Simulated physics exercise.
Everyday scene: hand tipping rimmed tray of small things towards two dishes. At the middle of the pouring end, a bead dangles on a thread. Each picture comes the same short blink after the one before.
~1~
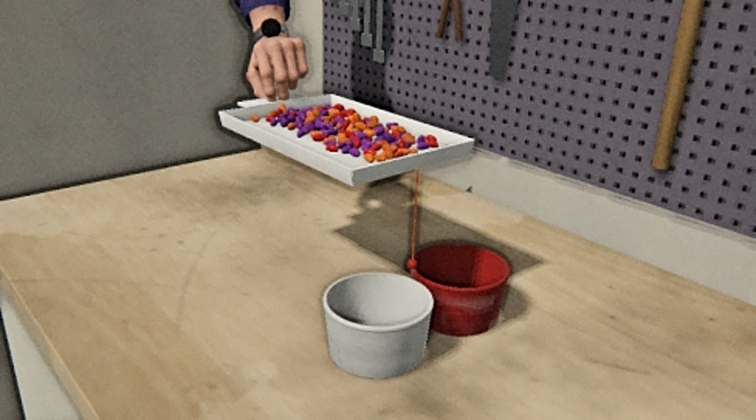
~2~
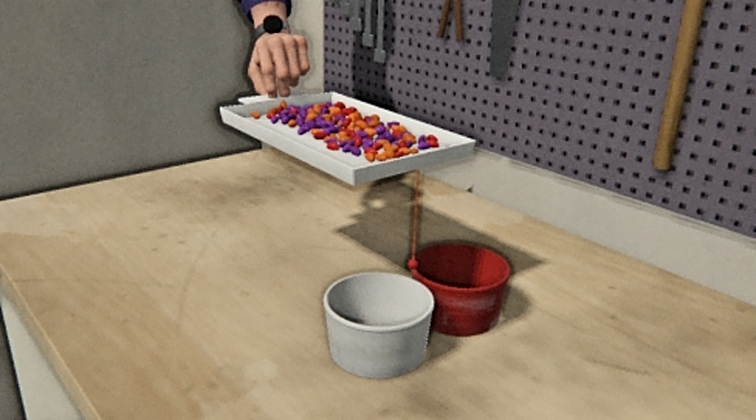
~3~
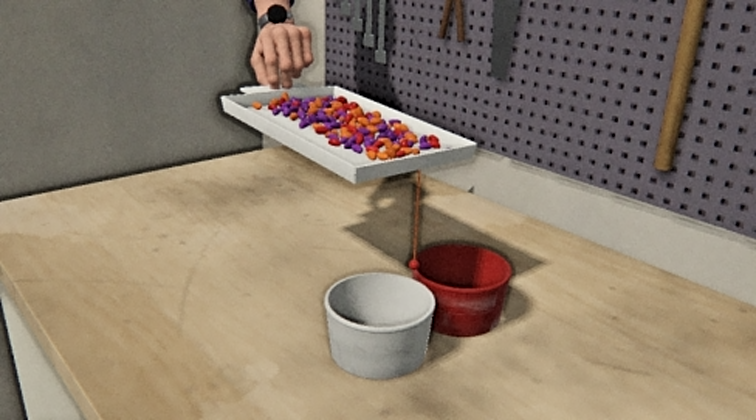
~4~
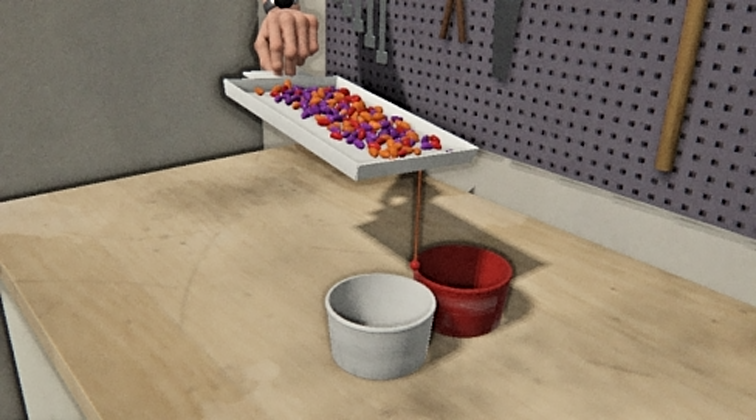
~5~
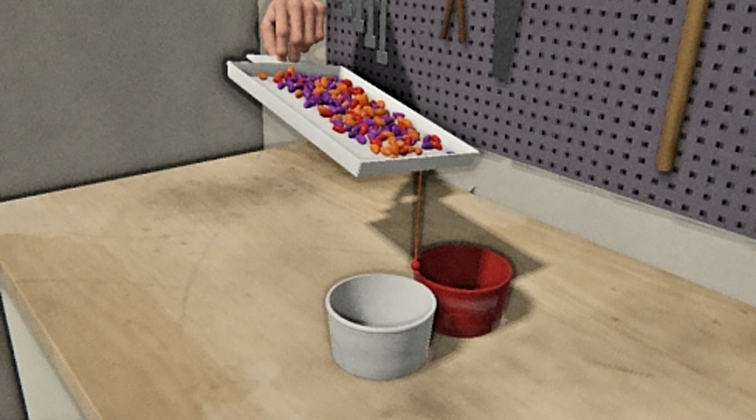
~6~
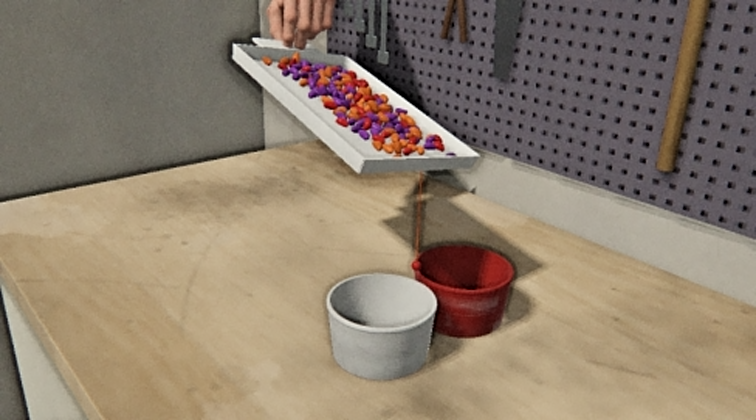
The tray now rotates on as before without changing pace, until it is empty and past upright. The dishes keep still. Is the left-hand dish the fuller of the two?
The larger heap is bound to sit in the right dish there.
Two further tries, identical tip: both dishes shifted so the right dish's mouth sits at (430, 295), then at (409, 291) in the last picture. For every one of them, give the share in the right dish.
The first try yields 10% and the second yields 0%.
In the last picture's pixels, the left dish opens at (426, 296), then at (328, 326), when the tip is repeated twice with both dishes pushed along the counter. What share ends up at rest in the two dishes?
It would be roughly 70 per cent in the first placement and roughly 10 per cent in the second.
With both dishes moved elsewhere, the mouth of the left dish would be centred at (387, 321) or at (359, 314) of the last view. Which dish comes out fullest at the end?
First try: The rightmost dish. Second try: The rightmost dish.
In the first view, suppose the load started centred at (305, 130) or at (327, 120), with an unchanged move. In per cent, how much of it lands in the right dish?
Estimates in order: 90 percent, 80 percent.
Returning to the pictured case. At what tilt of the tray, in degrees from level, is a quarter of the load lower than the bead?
About 115 degrees.
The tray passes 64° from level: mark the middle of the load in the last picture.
The middle of the pieces lands at roughly (422, 100).
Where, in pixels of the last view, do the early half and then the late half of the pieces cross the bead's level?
Earlier half at (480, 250), later half at (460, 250).
Shortly afterwards, tray tipped steeply; the whole lot on the tray.
Next, tray tipped past a quarter turn; all but a few on the tray; only a few in the right dish; a little in the air.
Some moments later, tray tipped past a quarter turn; the bulk in the right dish; near a quarter outside both.
In the end, tray tipped past a quarter turn; none at all in the left dish; the bulk in the right dish; near a quarter outside both.
